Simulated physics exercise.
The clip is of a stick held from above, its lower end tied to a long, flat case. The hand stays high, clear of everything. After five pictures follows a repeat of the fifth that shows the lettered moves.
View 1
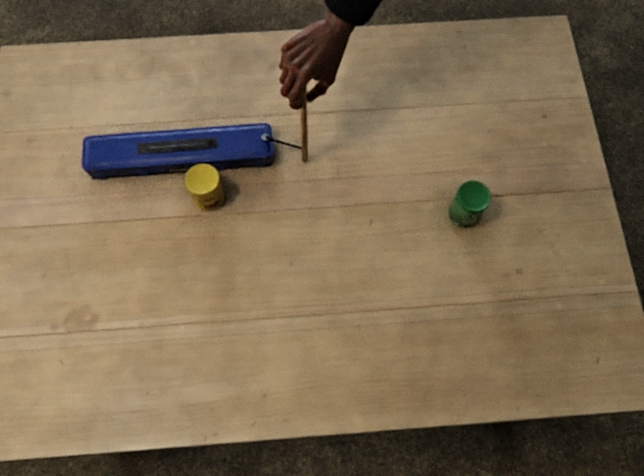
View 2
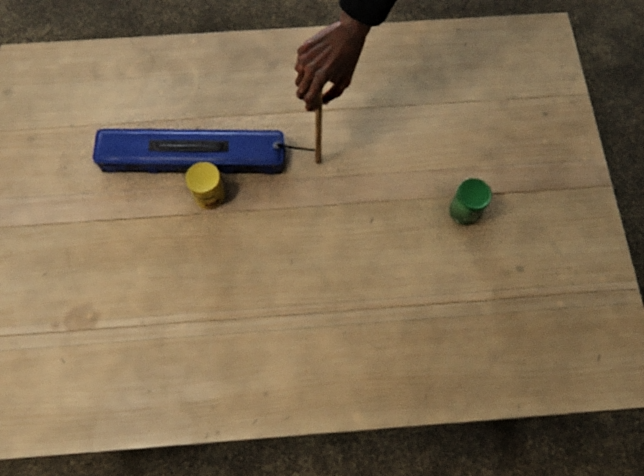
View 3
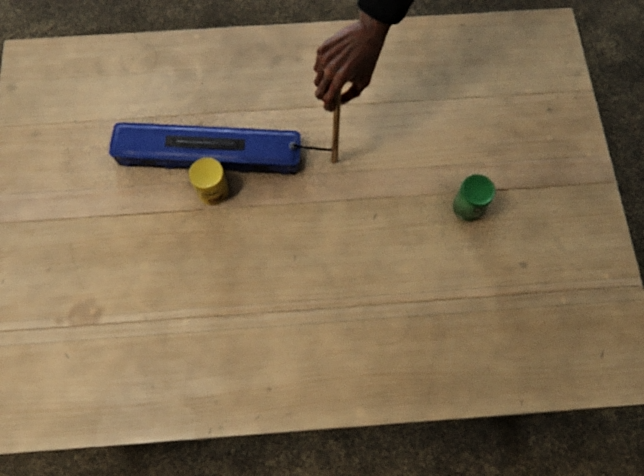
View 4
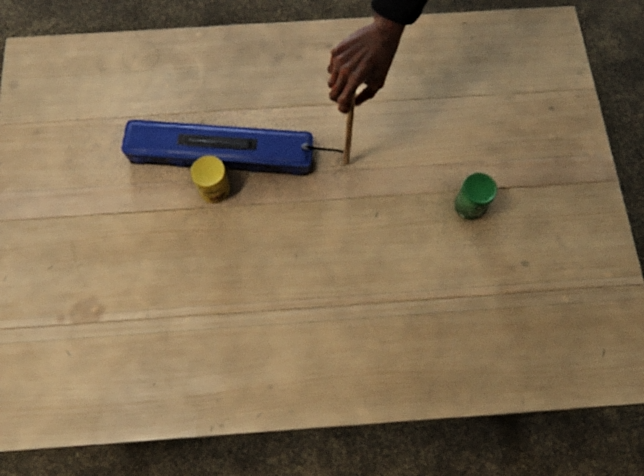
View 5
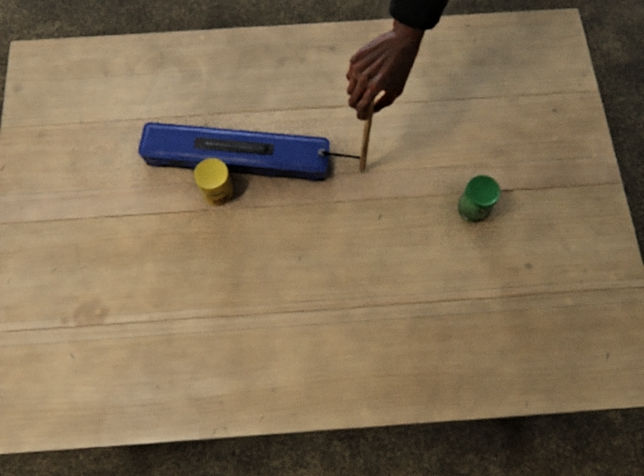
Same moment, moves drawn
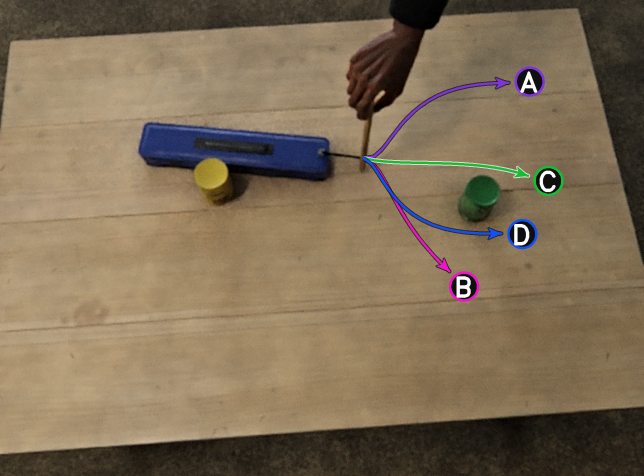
On a wooden table, a hand held a thin stick tied to a long, flat blue case and drew it slowly to the right, behind a yellow jar, while a green jar stood further right.
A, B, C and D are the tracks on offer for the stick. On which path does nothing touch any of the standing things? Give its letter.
The stick should follow B.
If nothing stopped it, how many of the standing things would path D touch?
It touches one.
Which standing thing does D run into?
The green jar.
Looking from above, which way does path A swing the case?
On that path, anticlockwise.
On the marked copy, A from (363, 158) via (429, 100) to (509, 83); B from (363, 158) via (405, 218) to (450, 272); C from (363, 158) via (451, 164) to (528, 176); D from (363, 158) via (422, 220) to (501, 233).
Following B. Soon after the start, foot of the stick (393, 198), middle of the case (270, 156).
Later, foot of the stick (421, 242), middle of the case (305, 177).
In the end, foot of the stick (456, 278), middle of the case (342, 201); nothing has been touched.
As for the rest, A meets the yellow jar; C meets the green jar; D meets the green jar.
